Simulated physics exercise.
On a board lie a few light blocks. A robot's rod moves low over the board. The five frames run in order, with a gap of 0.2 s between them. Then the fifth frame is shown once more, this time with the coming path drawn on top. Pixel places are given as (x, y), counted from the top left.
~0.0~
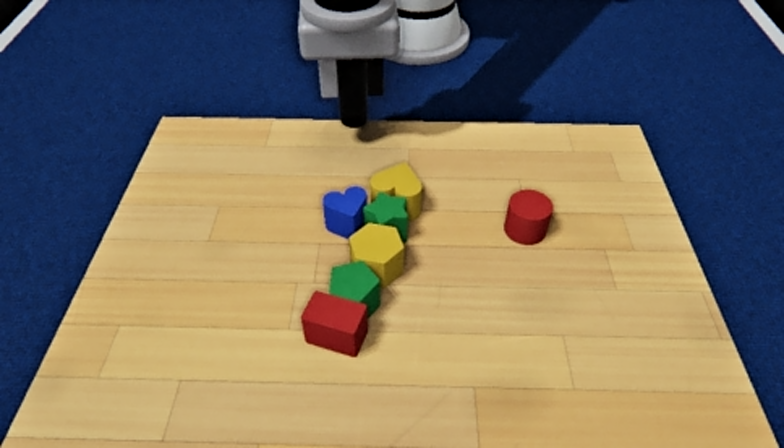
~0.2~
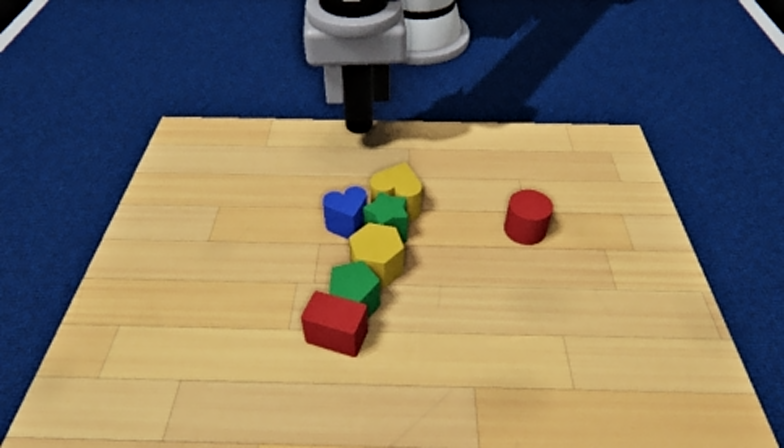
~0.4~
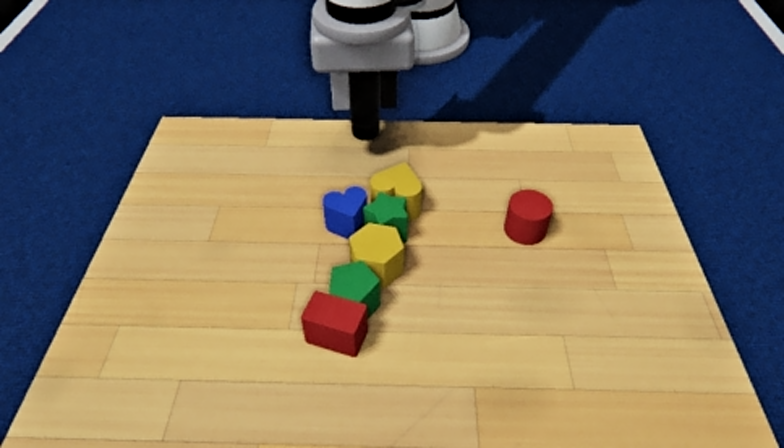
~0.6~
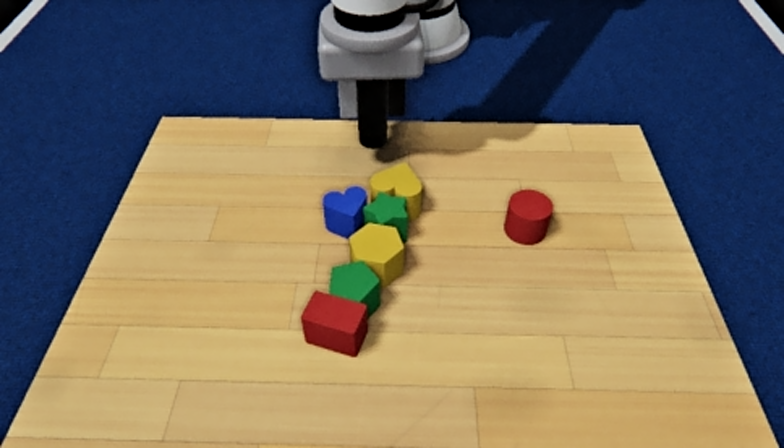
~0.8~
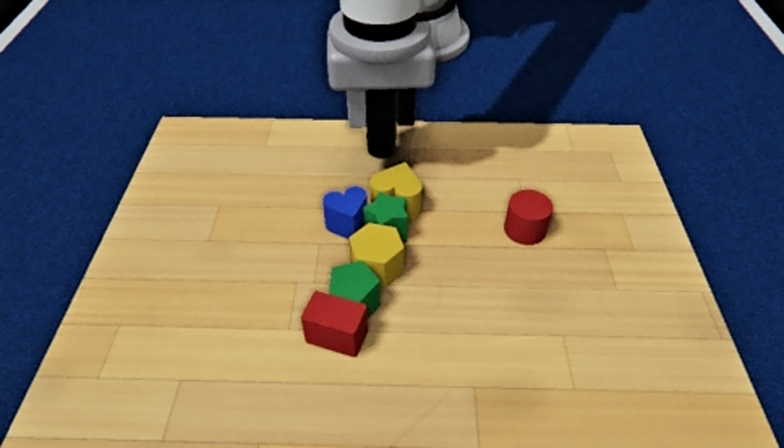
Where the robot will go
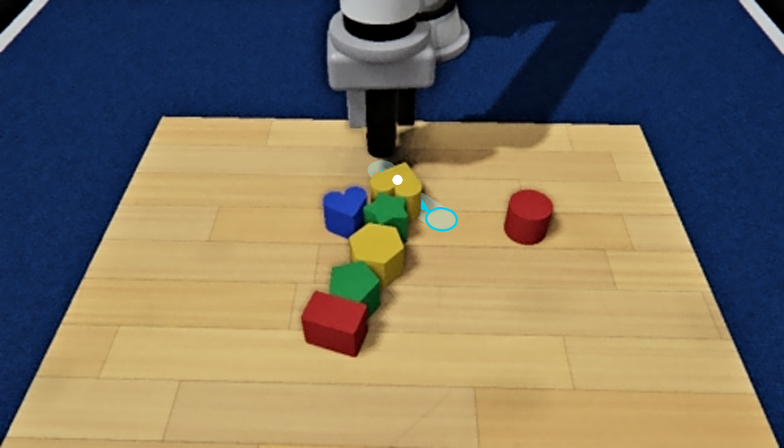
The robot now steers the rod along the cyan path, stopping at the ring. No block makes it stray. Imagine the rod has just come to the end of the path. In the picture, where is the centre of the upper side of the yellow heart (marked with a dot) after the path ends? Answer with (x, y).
At the end it should sit near (431, 218).
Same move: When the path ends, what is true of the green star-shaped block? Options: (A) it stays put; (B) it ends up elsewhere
Choice B: It ends up elsewhere.
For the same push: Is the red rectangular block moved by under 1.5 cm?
Yes.
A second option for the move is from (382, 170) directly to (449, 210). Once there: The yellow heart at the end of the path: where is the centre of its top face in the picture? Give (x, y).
At pixel (430, 203).
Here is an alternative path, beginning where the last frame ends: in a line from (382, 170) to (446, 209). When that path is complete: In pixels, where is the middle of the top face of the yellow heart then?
I predict (428, 203).
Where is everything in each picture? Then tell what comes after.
Tip of the rod at (354, 121), middles of tops, red rectangular block at (334, 311), green pentagonal block at (353, 280), yellow hexagon at (376, 242), green star-shaped block at (388, 207), yellow heart at (398, 180), in the first frame.
Rod at (359, 127), nothing pushed, in the second frame.
Rod at (366, 133), nothing pushed, in the third frame.
Rod at (373, 141), nothing pushed, in the fourth frame.
Rod at (382, 151), red rectangular block at (334, 311), green pentagonal block at (353, 280), yellow hexagon at (376, 242), green star-shaped block at (388, 207), yellow heart at (398, 180), in the fifth frame.
The line goes from (382, 170) via (395, 188) and (417, 203), ending at (441, 219); the dot is on the yellow heart.
The first path, step by step. Halfway along, rod at (406, 177); red rectangular block at (331, 317); green pentagonal block at (352, 287); yellow hexagon at (372, 248), turned 15° anticlockwise; green star-shaped block at (385, 215), turned 25° clockwise; yellow heart at (410, 194), turned 25° clockwise.
At the end, rod at (443, 200); red rectangular block at (330, 319); green pentagonal block at (352, 289); yellow hexagon at (369, 250), turned 15° anticlockwise; green star-shaped block at (386, 219), turned 40° clockwise; yellow heart at (431, 218), turned 70° clockwise.
